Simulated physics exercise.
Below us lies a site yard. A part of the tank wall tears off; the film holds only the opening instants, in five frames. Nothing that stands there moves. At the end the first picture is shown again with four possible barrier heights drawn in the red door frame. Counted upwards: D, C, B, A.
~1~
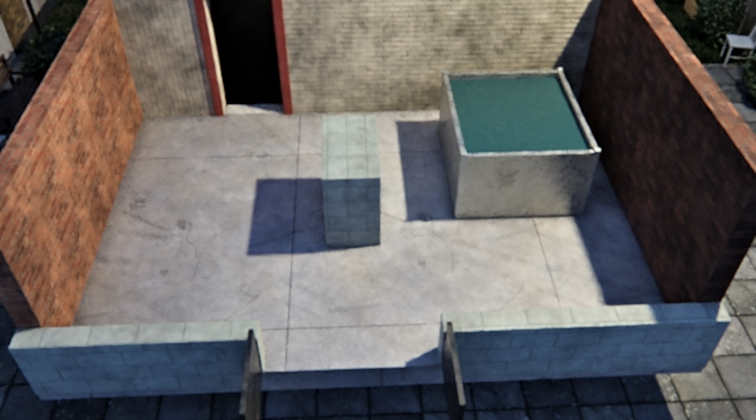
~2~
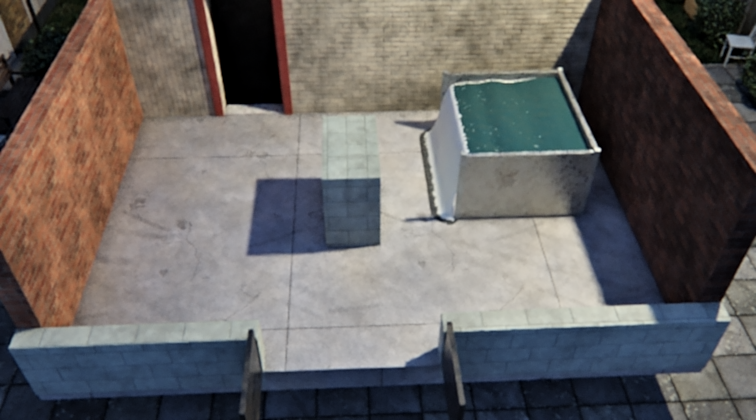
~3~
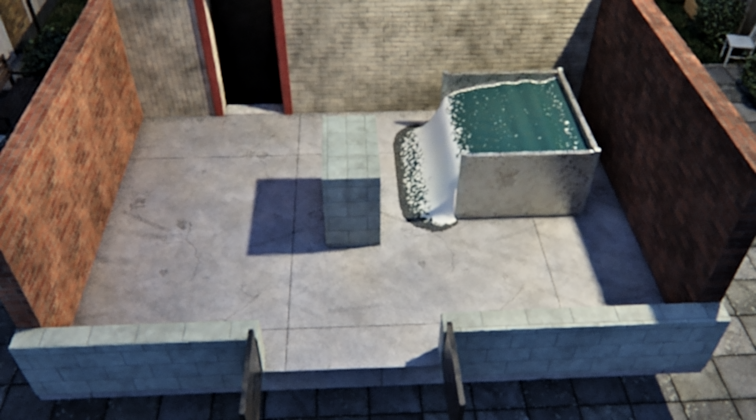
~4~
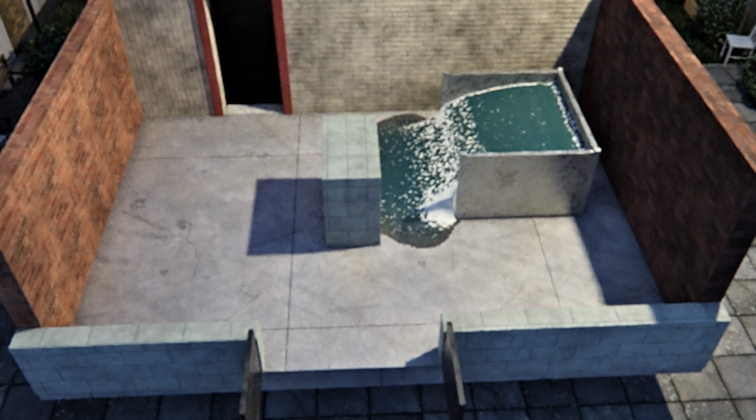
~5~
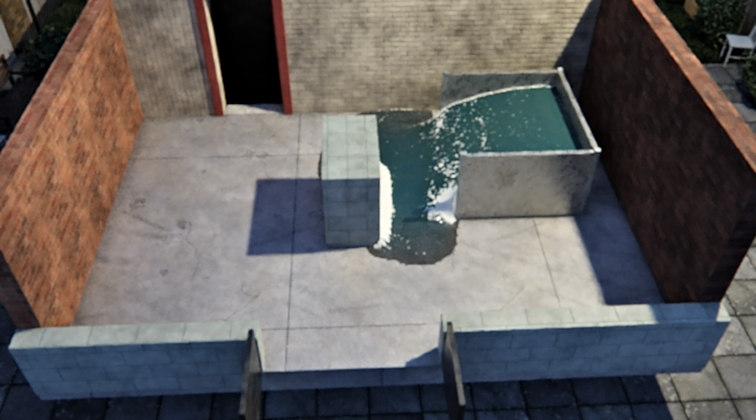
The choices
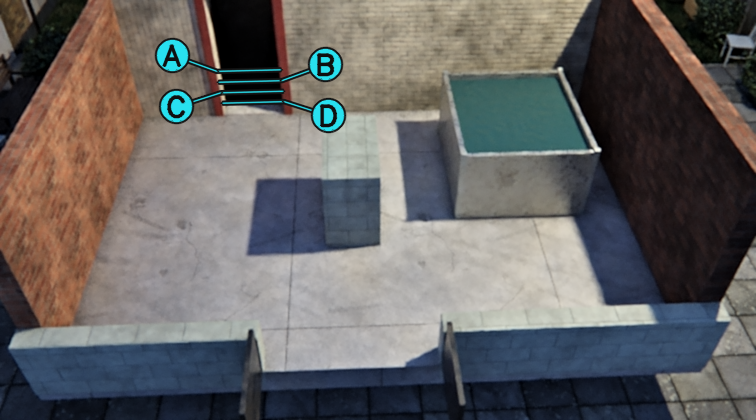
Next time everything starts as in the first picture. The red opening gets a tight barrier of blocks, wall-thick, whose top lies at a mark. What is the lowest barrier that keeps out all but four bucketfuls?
Go for D.
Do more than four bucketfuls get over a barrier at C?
No, that is safe.
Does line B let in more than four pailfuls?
No, not at all.
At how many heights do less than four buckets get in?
All four.
On the marked copy, A at (248, 70); B at (250, 81); C at (251, 92); D at (253, 102); from the bottom up D, C, B, A.
For line A, nothing gets over.
For line B, nothing gets over.
For line C, nothing gets over.
For line D, a splash gets over, under a bucket.
